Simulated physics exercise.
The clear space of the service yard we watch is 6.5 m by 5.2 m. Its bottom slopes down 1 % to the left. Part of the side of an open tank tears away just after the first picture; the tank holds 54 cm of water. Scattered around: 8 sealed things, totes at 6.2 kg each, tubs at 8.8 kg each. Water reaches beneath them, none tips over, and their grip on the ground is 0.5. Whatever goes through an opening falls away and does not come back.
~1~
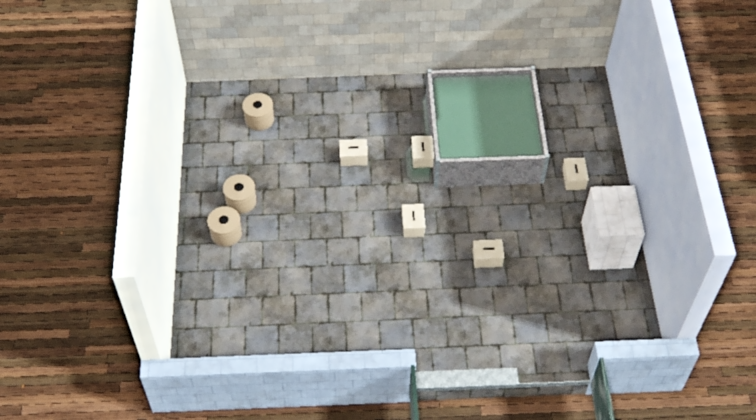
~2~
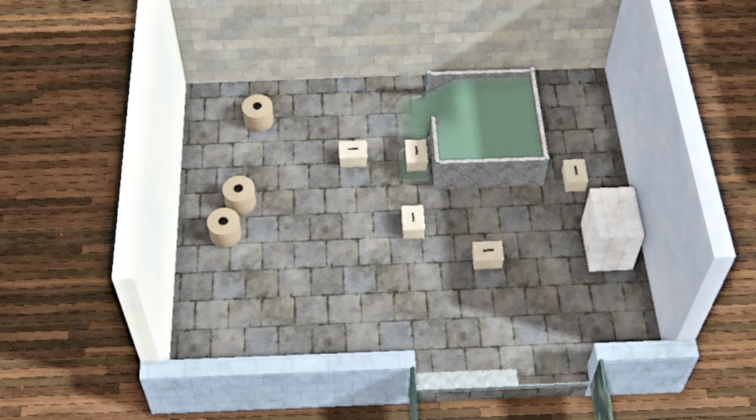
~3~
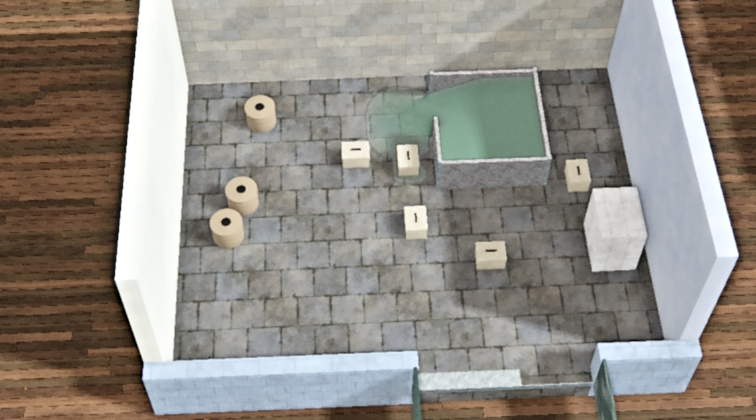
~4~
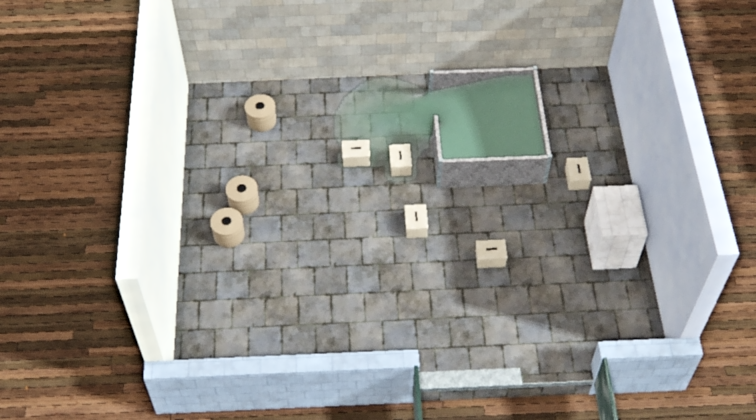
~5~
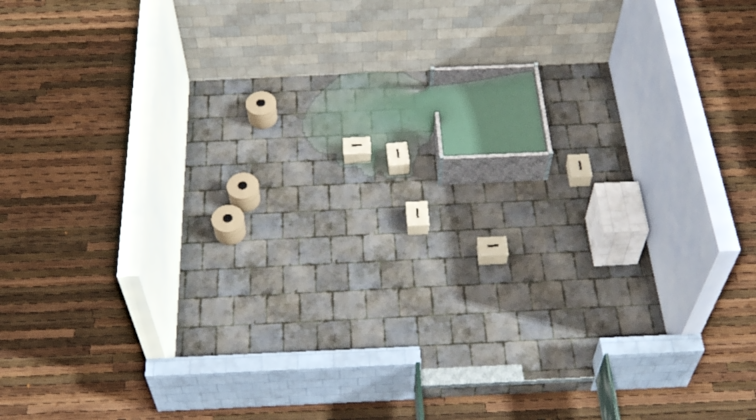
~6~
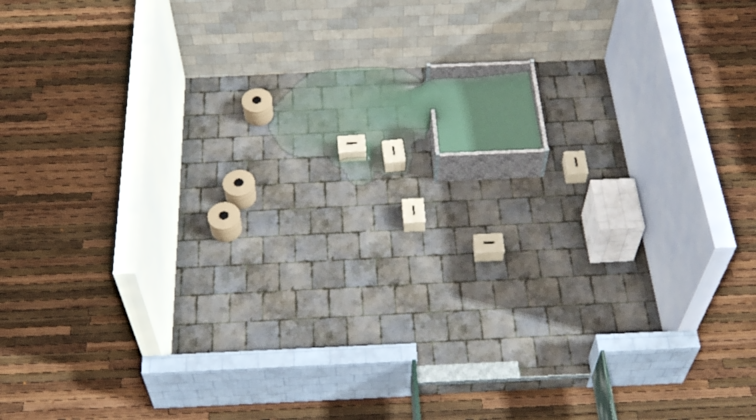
A walled yard paved in grey stone, set on brown wooden boards, is seen from high above. Five small cream boxes stand around a green-watered tank at the back right, with three round tan tubs at left and a white block at right. The tank's left side opens and water spreads leftward in a thin, pale green sheet, sliding the nearest box a short way left, while the view wavers very slightly.
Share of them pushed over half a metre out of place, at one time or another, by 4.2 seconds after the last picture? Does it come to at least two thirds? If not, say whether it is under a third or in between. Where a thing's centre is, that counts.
Result: The central band.
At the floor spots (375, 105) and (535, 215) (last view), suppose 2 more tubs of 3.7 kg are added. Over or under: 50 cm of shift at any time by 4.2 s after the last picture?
Taking them in turn, the first is above the mark and the second below the mark.
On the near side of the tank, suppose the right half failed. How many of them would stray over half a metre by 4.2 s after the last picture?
Result: 1 of them.
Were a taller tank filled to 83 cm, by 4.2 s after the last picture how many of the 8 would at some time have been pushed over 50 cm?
In that case the number is 5.
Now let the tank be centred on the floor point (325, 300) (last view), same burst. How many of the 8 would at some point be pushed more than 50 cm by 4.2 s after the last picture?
So the tally would be 2.
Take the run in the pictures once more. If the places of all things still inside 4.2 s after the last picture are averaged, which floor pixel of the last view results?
Near (375, 250).
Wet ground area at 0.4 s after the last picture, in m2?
Wet area: Approx. 8.0 m2.
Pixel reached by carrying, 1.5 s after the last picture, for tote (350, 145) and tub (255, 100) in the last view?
Approx. (290, 192); approx. (198, 106).
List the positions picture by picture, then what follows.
The first picture shows a tote at (423, 147) rests on the ground; a tote at (354, 148), on the bottom; water covers 2.5 m2; 0 of 8 have shifted.
The second picture shows a tote at (416, 151), on the bottom, 9 cm from its start; a tote at (353, 149), on the bottom; 3.0 m2 under water; 1 of 8 have shifted.
The third picture shows a tote at (408, 156) rests on the ground, 24 cm from its start; a tote at (356, 150), on the bottom; 3.6 m2 under water; 1 of 8 have shifted.
The fourth picture shows a tote at (401, 155) rests on the ground, 36 cm from its start; a tote at (356, 148) rests on the ground; 4.4 m2 under water; 1 of 8 have shifted.
The fifth picture shows a tote at (398, 154) rests on the ground, 41 cm from its start; a tote at (357, 145), on the bottom; 5.2 m2 under water; 1 of 8 have shifted.
The sixth picture shows a tote at (394, 151) rests on the ground, 42 cm from its start; a tote at (352, 144) rests on the ground; water covers 6.1 m2; 1 of 8 have shifted.
Then, 0.4 s after the last picture 0 of 8 are over 50 cm from their spots; 0 afloat.
Then, 1.5 s after the last picture 2 of 8 are over 50 cm from their spots; 1 afloat.
Then, 2.8 s after the last picture 4 of 8 are over 50 cm from their spots; 2 afloat.
Then, 4.2 s after the last picture 4 of 8 are over 50 cm from their spots, and 4 have been at some point; 2 afloat.
